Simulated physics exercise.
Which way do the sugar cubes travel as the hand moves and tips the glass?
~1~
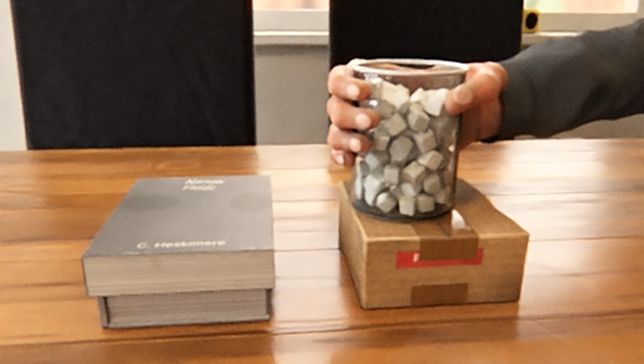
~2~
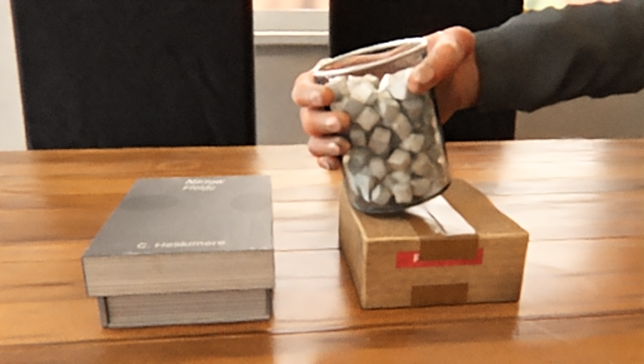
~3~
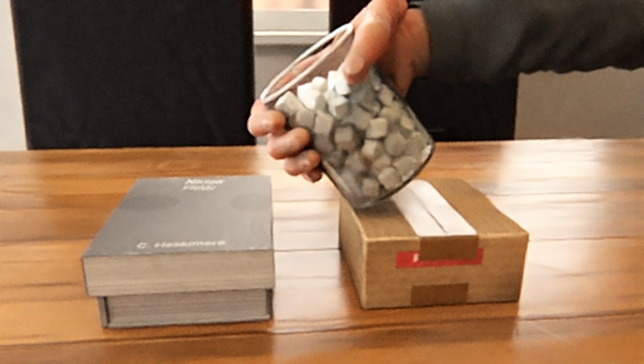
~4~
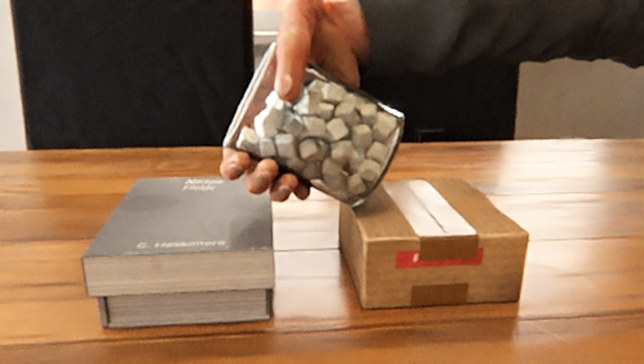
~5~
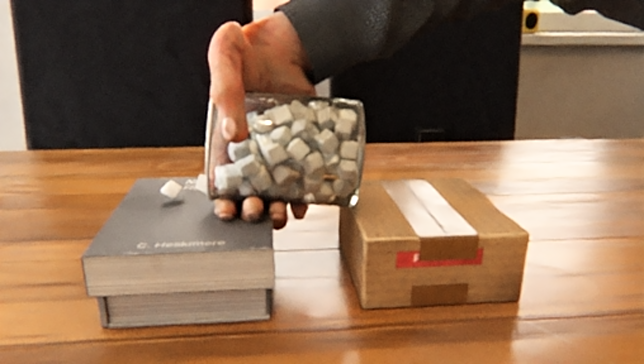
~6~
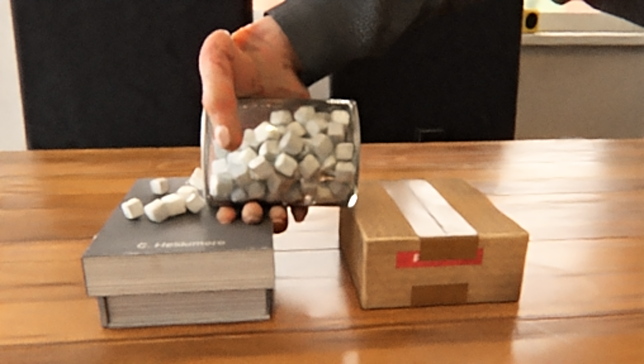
They travel to the left, from above the cardboard box toward the stack of grey books.
